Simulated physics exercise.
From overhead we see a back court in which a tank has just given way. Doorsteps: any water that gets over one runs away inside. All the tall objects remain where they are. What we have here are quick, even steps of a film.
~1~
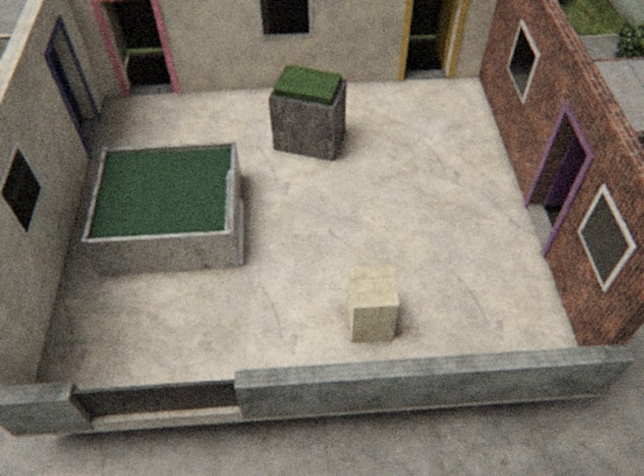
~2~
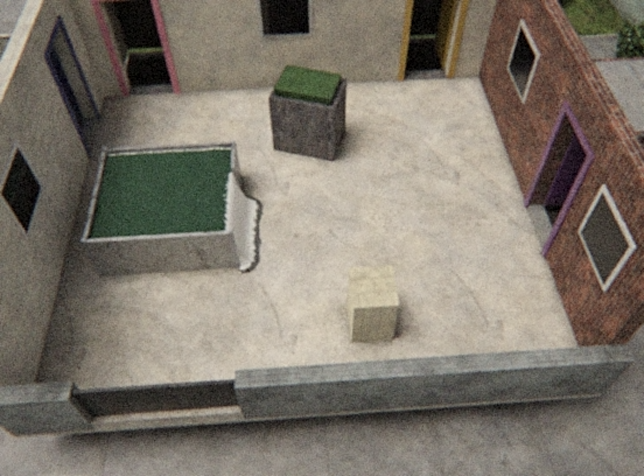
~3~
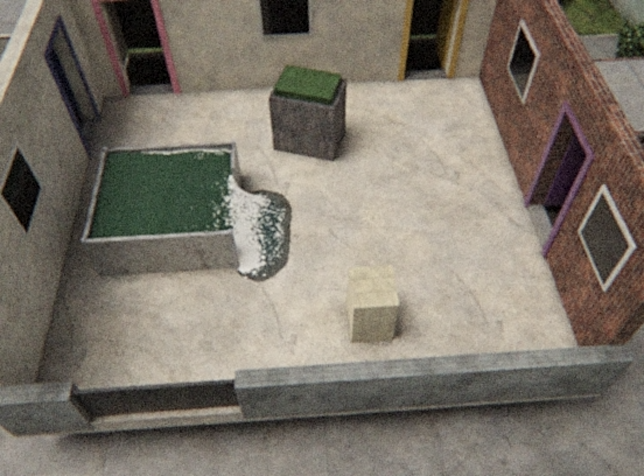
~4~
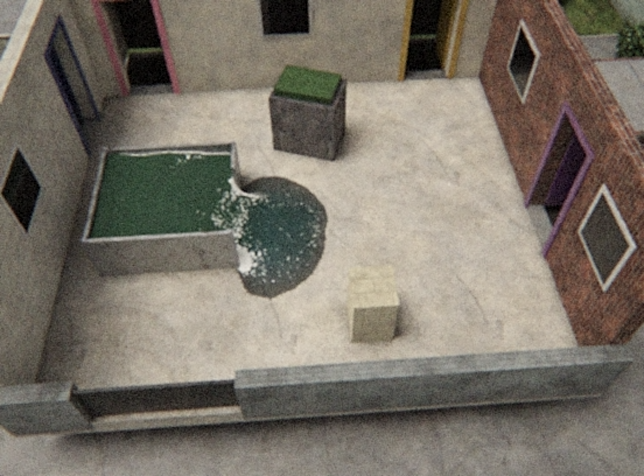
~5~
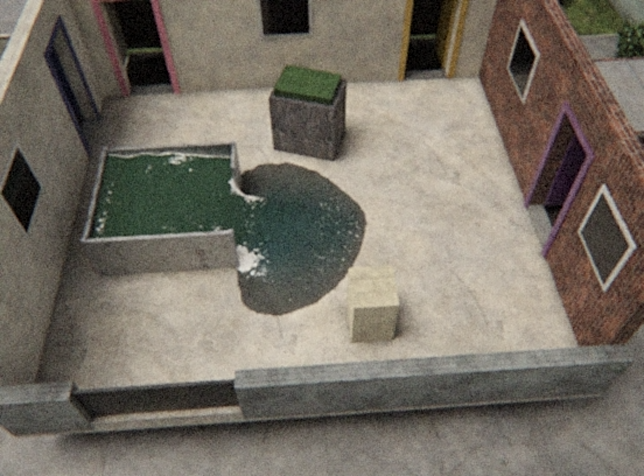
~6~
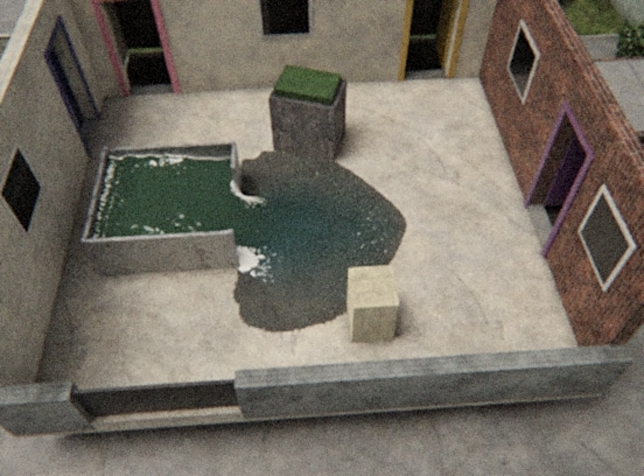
In a walled back court, a low tank of green water gave way on its right side, and the water poured through the gap and spread in a wide, dark pool to the pale block.
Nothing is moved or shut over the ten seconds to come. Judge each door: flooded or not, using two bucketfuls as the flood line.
At the end, pink door: Two buckets or fewer, blue door: Two buckets or fewer, purple door: Over two buckets, yellow door: Over two buckets.
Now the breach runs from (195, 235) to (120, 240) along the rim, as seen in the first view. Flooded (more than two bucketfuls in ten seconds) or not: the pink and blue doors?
Pink: Above the mark; blue: Below the mark.
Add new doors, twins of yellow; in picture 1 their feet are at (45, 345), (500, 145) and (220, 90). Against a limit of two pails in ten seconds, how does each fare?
Same order as asked - exceeds the limit, exceeds the limit and stays within the limit.
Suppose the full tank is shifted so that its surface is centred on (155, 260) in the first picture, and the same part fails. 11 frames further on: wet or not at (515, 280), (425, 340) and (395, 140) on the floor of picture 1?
In turn: Flooded, wet, no water.
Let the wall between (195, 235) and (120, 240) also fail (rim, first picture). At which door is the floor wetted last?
That one is the yellow-painted one.
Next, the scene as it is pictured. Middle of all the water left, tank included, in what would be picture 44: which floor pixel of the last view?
That puts it at around (362, 229).
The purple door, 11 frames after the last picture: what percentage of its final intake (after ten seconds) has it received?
Close to 30 percent.
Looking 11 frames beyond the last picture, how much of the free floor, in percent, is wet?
Around 50 in a hundred.
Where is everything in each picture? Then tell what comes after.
The first picture shows the tank at (165, 192) is whole and still.
In the second picture, the front is at (251, 267), out from the gap at (234, 220).
In the third picture, water pours out at (235, 222) and has run to (266, 275).
In the fourth picture, the front is at (322, 212), out from the gap at (235, 224).
In the fifth picture, the front is at (358, 213), out from the gap at (235, 224).
In the sixth picture, the front is at (400, 227), out from the gap at (235, 224).
A moment on, water covers 35 % of the floor; the pink door not reached, the blue door not reached, the purple door wet at the sill, nothing in, the yellow door not reached.
Next, water covers 50 % of the floor; the pink door not reached, the blue door not reached, the purple door over two buckets in, the yellow door not reached.
Then, water covers 60 % of the floor; the pink door not reached, the blue door not reached, the purple door far over two buckets in, the yellow door wet at the sill, nothing in.
Later, water covers 70 % of the floor; the pink door not reached, the blue door not reached, the purple door far over two buckets in, the yellow door over two buckets in.
In the end, water covers 100 % of the floor; the pink door wet at the sill, nothing in, the blue door wet at the sill, nothing in, the purple door far over two buckets in, the yellow door far over two buckets in.
